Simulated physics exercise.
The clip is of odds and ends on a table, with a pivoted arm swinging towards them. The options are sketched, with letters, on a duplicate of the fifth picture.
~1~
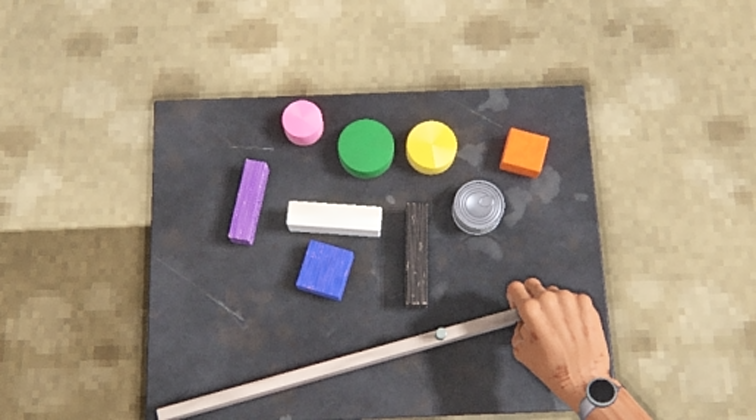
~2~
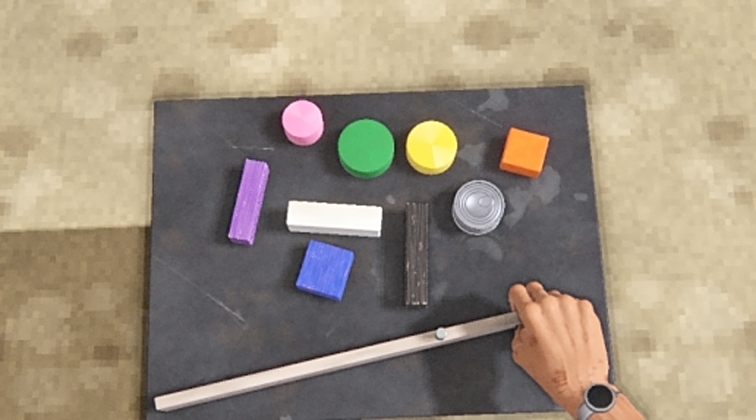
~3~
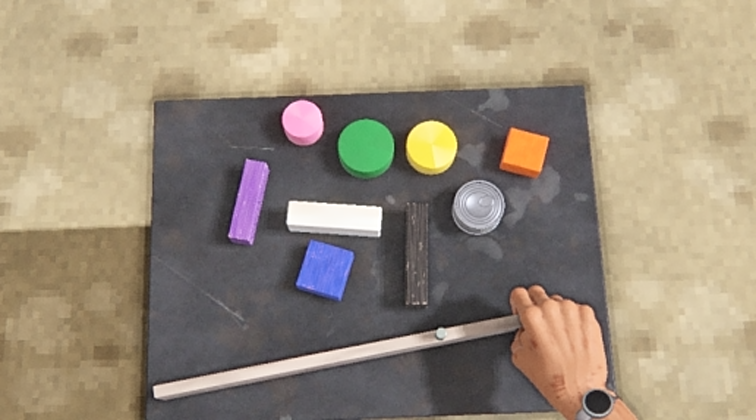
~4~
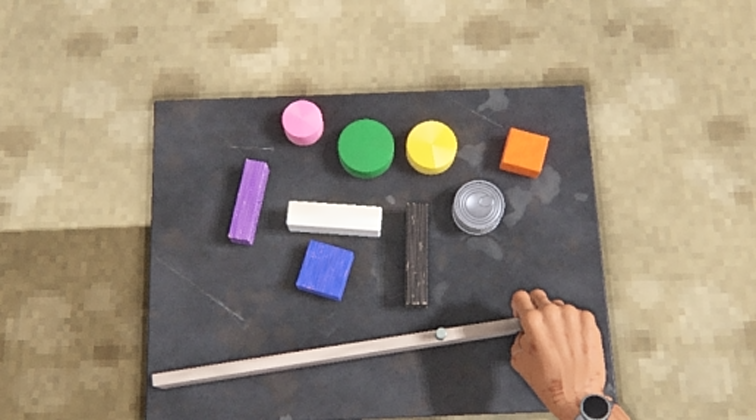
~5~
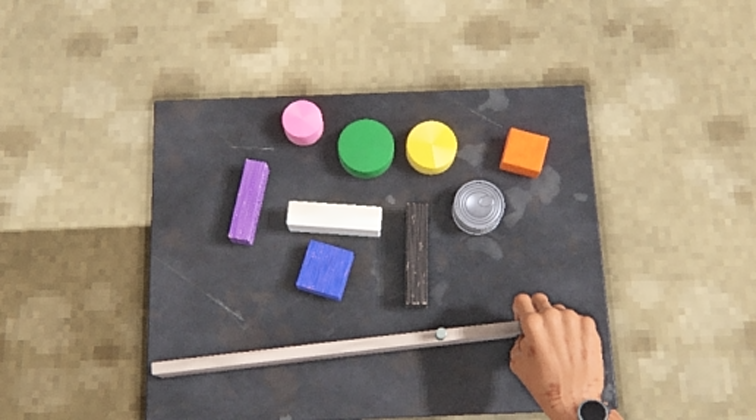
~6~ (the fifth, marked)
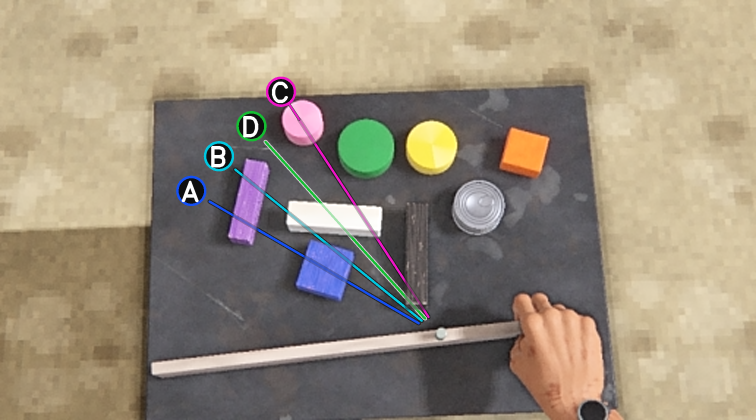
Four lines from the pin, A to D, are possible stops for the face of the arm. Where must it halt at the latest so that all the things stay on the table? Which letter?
It can go as far as C.
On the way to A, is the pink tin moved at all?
No.
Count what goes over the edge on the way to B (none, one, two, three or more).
The count is none.
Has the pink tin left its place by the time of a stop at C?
By then, yes.
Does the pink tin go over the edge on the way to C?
By then, no.
On the marked copy, A at (313, 261); B at (326, 244); C at (362, 215); D at (343, 228).
Taking C. A third of the way, arm (298, 292); pink tin (303, 124); green tin (366, 149).
Two thirds of the way, arm (328, 241); purple bar (275, 148); white stick (350, 189).
When it is over, arm (361, 214); pink tin (336, 100); purple bar (310, 114); nothing has fallen.
As for the rest, A is safe but short; B is safe but short; D is safe but short.
